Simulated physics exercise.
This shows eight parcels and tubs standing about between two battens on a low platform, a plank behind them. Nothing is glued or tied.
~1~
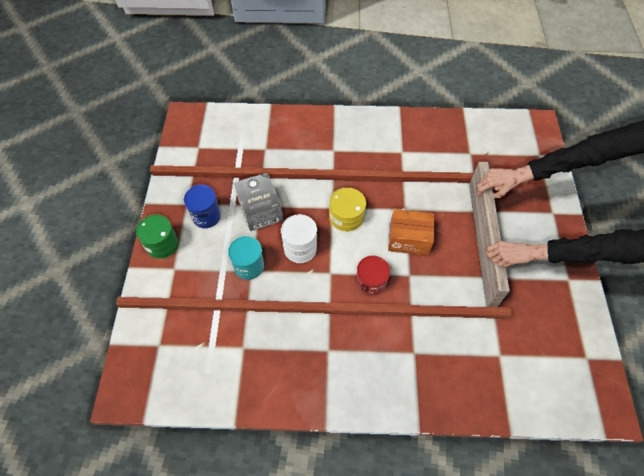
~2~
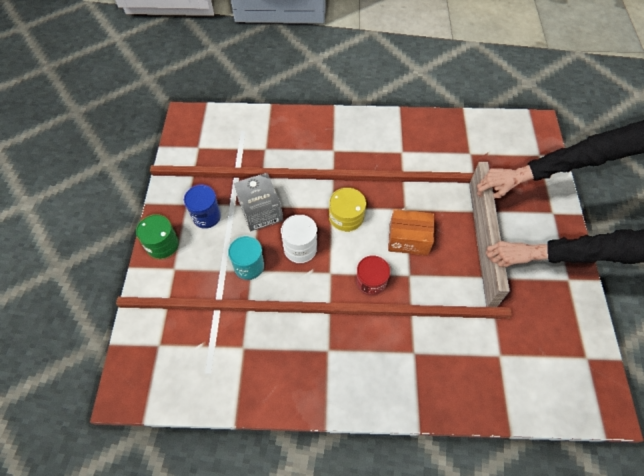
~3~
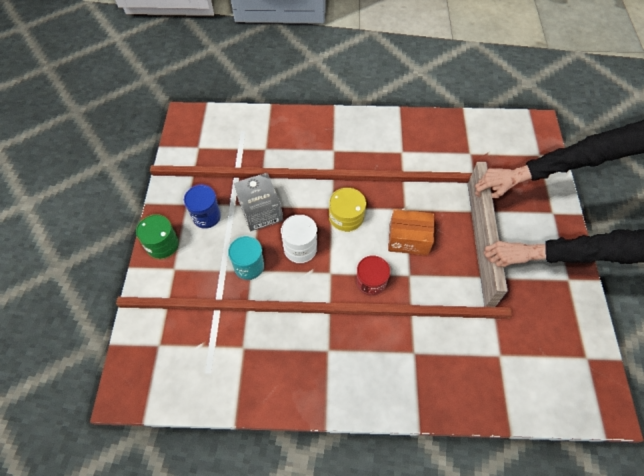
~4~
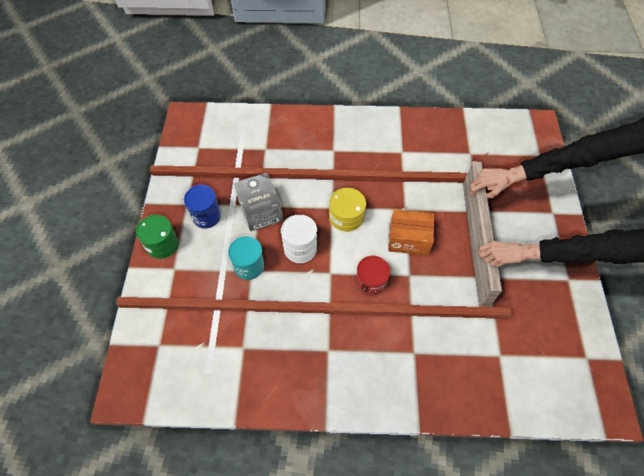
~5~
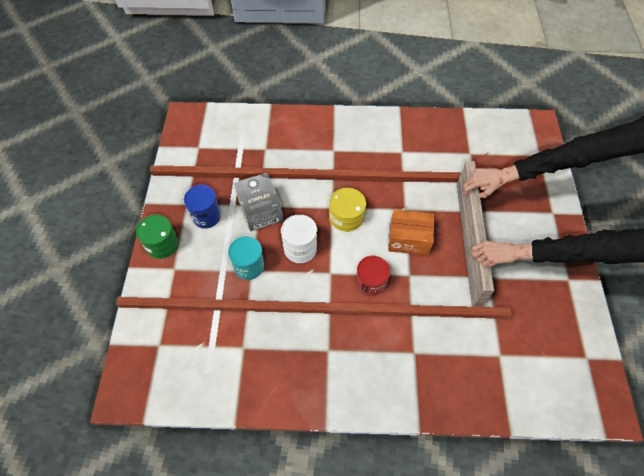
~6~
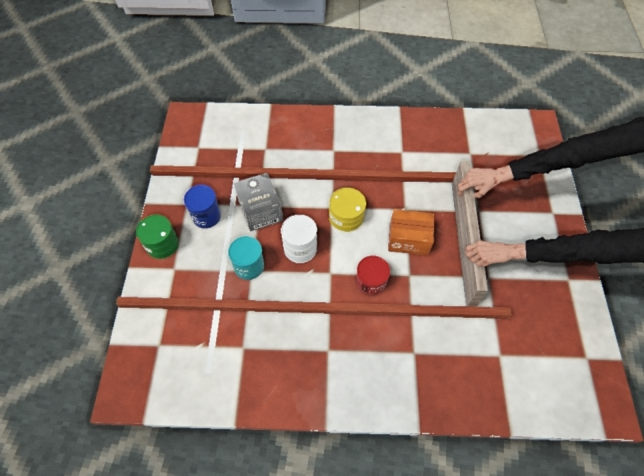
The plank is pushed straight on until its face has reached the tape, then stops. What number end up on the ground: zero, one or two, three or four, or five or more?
As it turns out, the number that fall off is zero.
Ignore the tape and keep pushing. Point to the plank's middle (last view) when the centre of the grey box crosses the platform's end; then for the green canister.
For the grey box at (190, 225), for the green canister at (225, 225).
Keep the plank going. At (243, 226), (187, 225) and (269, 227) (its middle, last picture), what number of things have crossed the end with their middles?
In that order 0, 4 and 0.
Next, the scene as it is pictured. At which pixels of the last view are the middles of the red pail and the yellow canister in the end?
The red pail at (204, 272), the yellow canister at (213, 202).
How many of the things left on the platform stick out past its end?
It comes to 2.
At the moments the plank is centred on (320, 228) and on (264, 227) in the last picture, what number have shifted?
By then 5, and 7.
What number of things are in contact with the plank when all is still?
In contact: 3.
A little later, none off yet; green canister at rest near (158, 237); blue pail at rest near (203, 208); turquoise pail at rest near (247, 259).
When it is over, the number that fall off is zero.
